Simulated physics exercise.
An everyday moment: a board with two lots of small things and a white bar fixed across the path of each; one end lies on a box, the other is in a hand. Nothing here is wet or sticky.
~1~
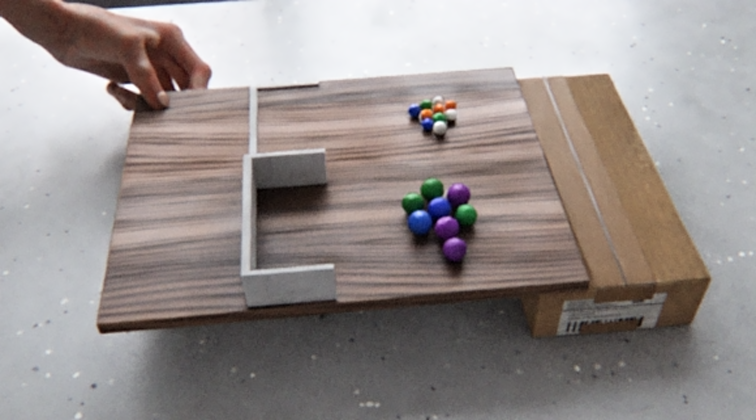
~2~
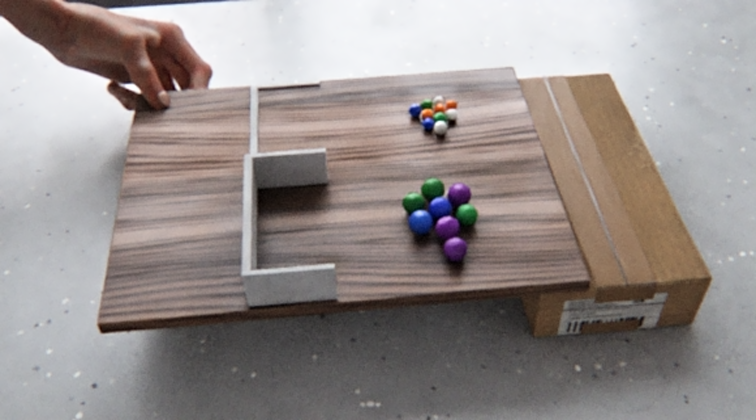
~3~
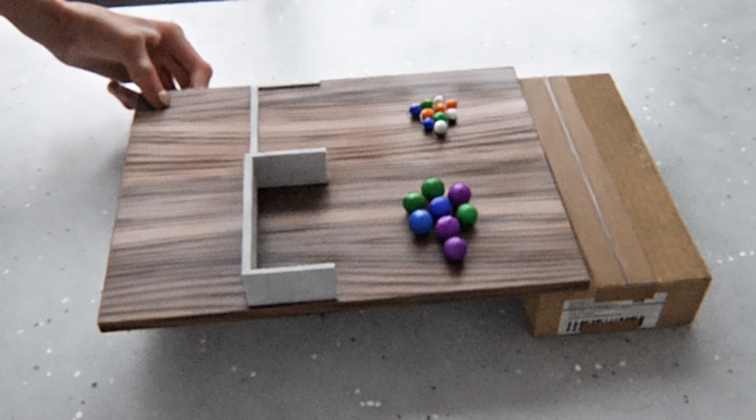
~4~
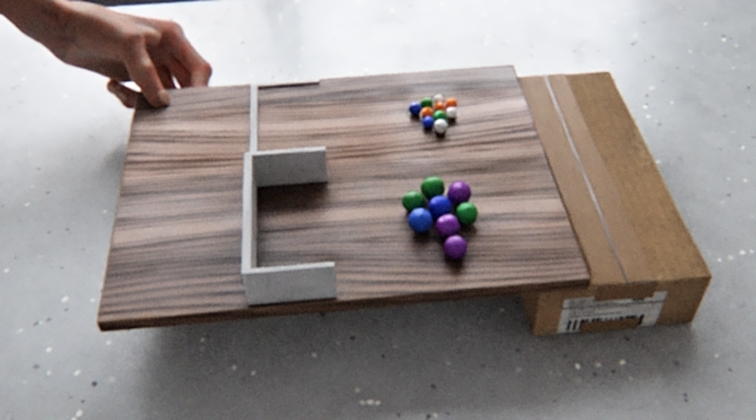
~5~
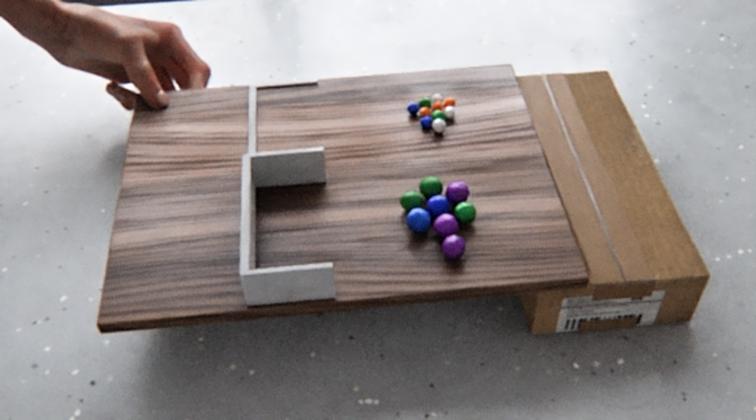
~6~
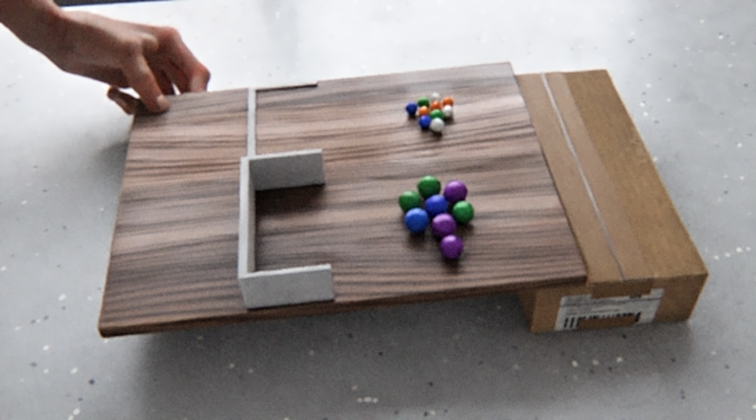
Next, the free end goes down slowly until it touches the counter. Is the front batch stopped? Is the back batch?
Here the front batch piles up behind the barrier, and the back batch jumps the barrier.
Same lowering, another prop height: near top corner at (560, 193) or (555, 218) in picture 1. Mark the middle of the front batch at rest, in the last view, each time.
Around (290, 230) in the first try, (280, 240) in the second.
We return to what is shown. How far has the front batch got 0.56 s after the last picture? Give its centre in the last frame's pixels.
Close to (325, 243).
Then, 0.27 s later than the last frame, board sloping at 7°; front batch on its way down; back batch on its way down.
Then, 0.56 s later than the last frame, board resting at 11°; front batch on its way down; back batch on its way down.
Then, 0.90 s later than the last frame, board resting at 11°; front batch has reached its bar; back batch almost all past its bar.
When it is over, board resting at 11°; front batch gathered behind its bar; back batch almost all past its bar.
